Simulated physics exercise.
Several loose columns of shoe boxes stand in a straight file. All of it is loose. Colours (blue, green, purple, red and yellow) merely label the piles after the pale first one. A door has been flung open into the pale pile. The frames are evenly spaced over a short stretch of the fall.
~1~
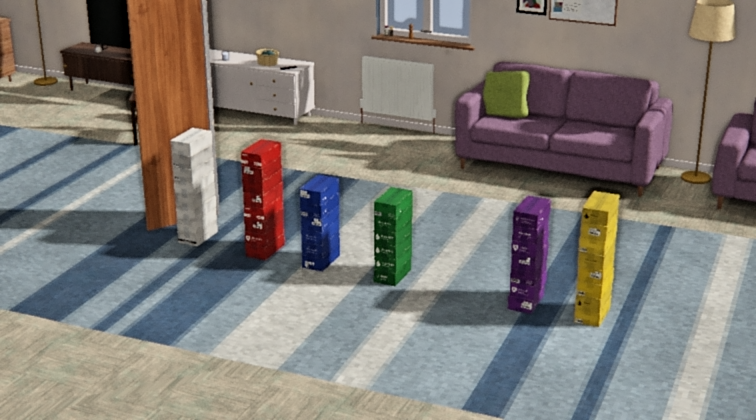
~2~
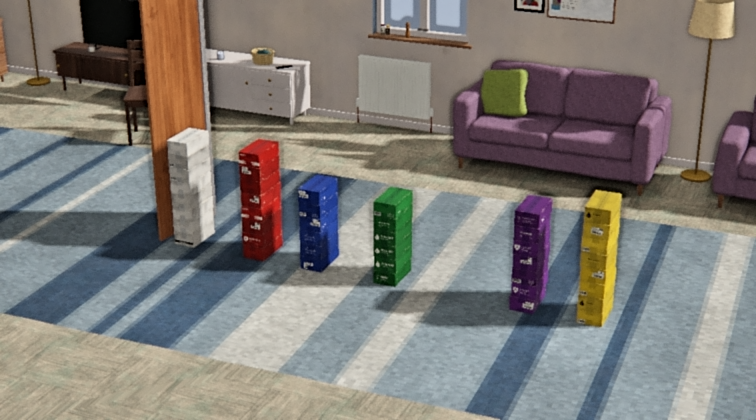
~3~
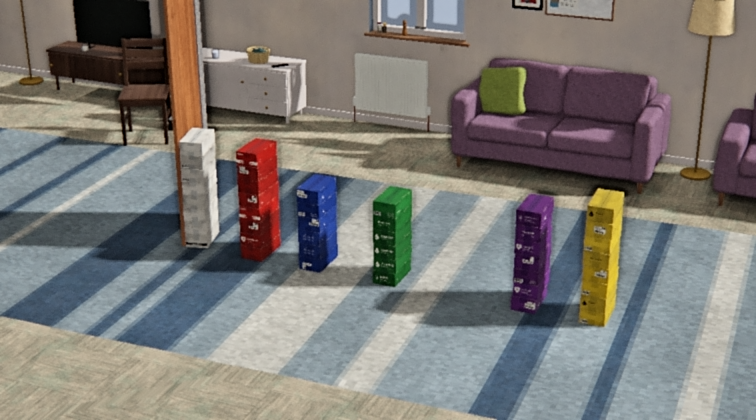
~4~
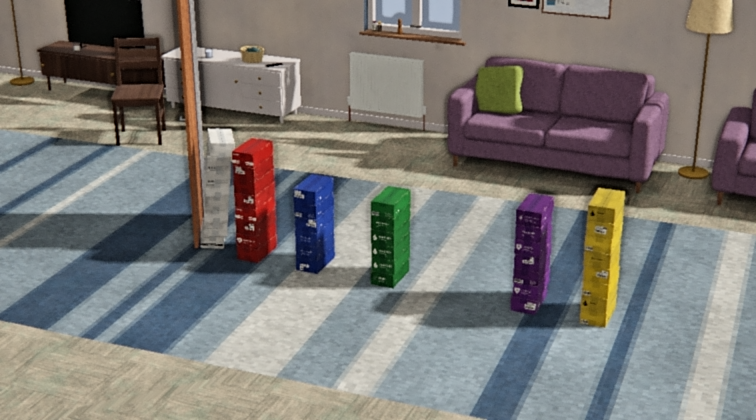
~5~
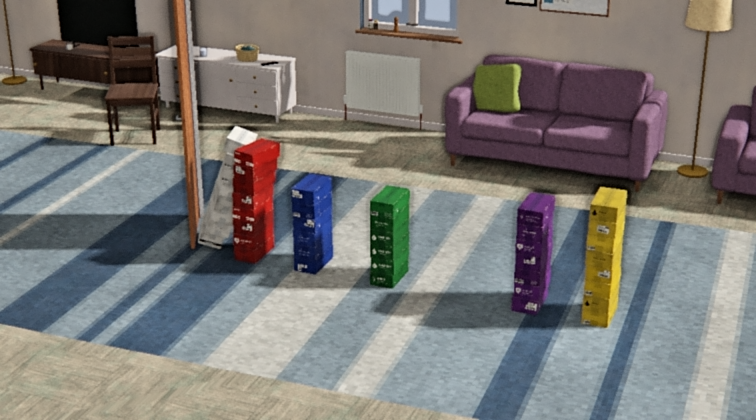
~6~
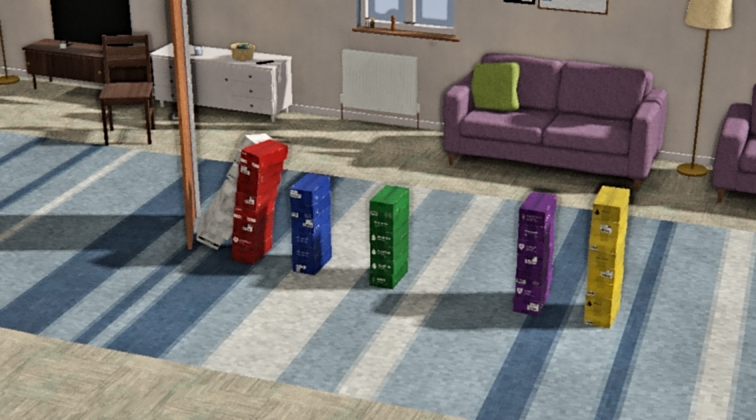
A wooden door swung round into the white column of boxes at the left of a row, tilting it rightward against the red one, which then leaned slightly while the others stayed upright.
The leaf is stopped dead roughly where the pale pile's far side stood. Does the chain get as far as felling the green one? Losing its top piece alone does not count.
That pile collapses.
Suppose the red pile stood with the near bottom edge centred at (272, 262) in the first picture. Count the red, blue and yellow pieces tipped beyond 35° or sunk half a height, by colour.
Pile by pile, red 0, blue 0, yellow 0.
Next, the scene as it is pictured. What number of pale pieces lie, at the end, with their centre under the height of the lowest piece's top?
6 of them.
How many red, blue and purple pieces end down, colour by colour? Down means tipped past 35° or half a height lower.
Red 8, blue 6, purple 0.
Shortly afterwards, 8 of the pale pile down; none of the 6 green boxes down (0 of 35 in all colours); top green box unmoved; top red box tilted clearly, a little lower.
Next, 8 of the pale pile down; none of the 6 green boxes down (8 of 35 in all colours); top green box unmoved; top blue box tilted clearly.
Some moments later, 8 of the pale pile down; 2 of the 6 green boxes down (16 of 35 in all colours); top green box tilted well over, about its own height lower; top red box tilted a little, some three heights lower.
In the end, 8 of the pale pile down; 5 of the 6 green boxes down (19 of 35 in all colours); top green box upside down; top blue box tilted clearly, some three heights lower. From the last view, middles, top green box near (505, 291), top blue box near (385, 243).
